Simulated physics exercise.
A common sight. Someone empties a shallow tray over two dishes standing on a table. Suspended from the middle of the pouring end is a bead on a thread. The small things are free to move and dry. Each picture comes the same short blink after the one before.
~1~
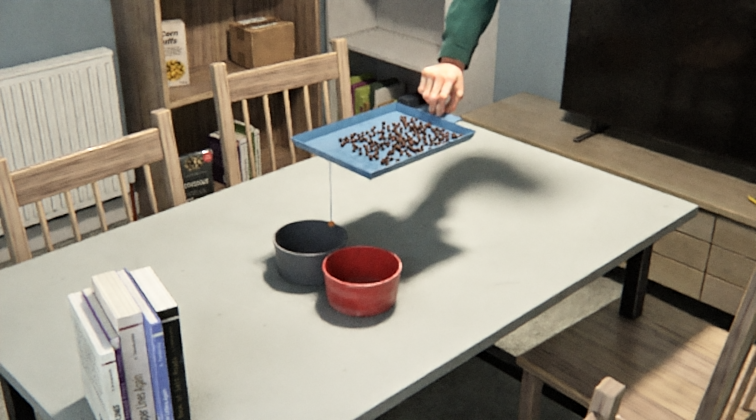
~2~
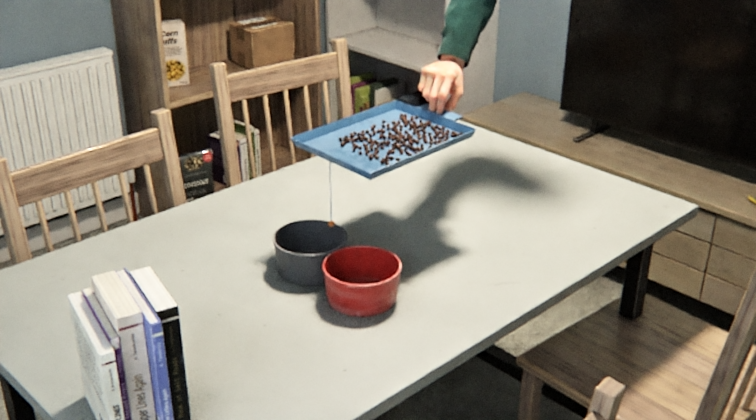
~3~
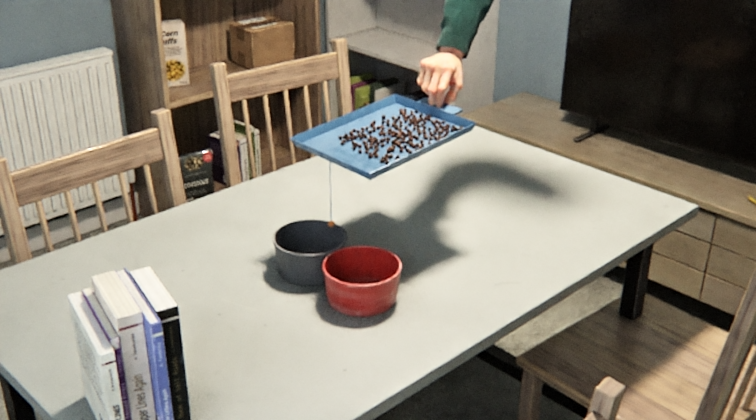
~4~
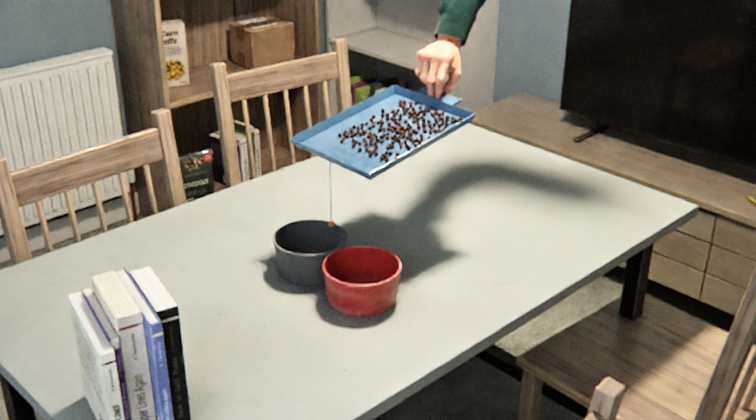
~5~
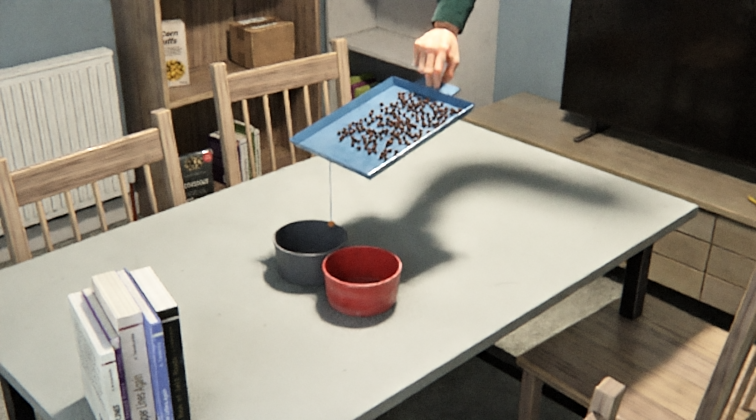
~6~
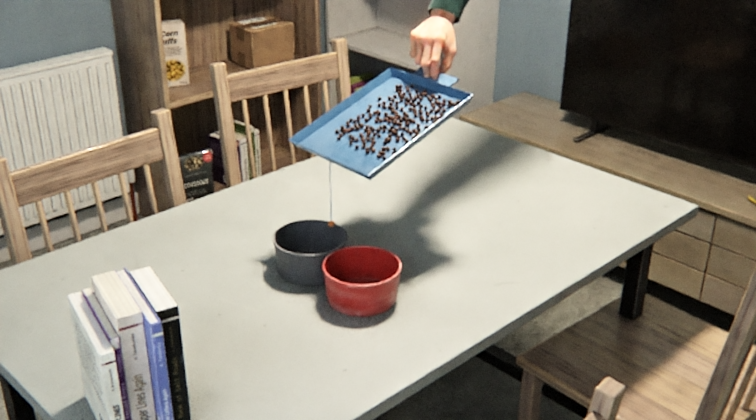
A hand gradually tilts a blue tray of small dark berries above two bowls.
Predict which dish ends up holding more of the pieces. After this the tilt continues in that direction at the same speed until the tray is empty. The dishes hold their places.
The left-side dish.
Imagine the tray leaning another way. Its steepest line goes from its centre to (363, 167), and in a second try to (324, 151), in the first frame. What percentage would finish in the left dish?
Shares: About 0 in a hundred, then about 20 in a hundred.
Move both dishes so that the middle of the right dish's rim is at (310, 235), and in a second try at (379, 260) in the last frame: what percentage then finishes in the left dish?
First position: Some 0 %; second position: Some 50 %.
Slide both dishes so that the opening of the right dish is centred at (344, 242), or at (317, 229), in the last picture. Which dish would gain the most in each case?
The dish to the right; the dish to the right.
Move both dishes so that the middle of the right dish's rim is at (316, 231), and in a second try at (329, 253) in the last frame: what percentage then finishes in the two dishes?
You'd see around 50 per cent and then around 100 per cent.
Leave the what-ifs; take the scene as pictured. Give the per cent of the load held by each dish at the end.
I'd say the left dish holds some 70 % and the right dish some 20 %.
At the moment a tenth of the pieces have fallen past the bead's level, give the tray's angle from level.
Angle: Close to 60°.
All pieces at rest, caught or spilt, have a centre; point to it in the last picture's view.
Last view, centre at rest - approx. (311, 271).
Soon after the last picture, tray tipped steeply; most on the tray; a stray few in the right dish; a small part in the left dish; a stray few outside both; a small part in the air.
A little later, tray tipped right over; a stray few on the tray; about a quarter in the right dish; about half in the left dish; a small part outside both; about a third in the air.
Later still, tray tipped past a quarter turn; about a quarter in the right dish; about two thirds in the left dish; a small part outside both.
At rest, tray tipped past a quarter turn; about a quarter in the right dish; about two thirds in the left dish; a small part outside both.
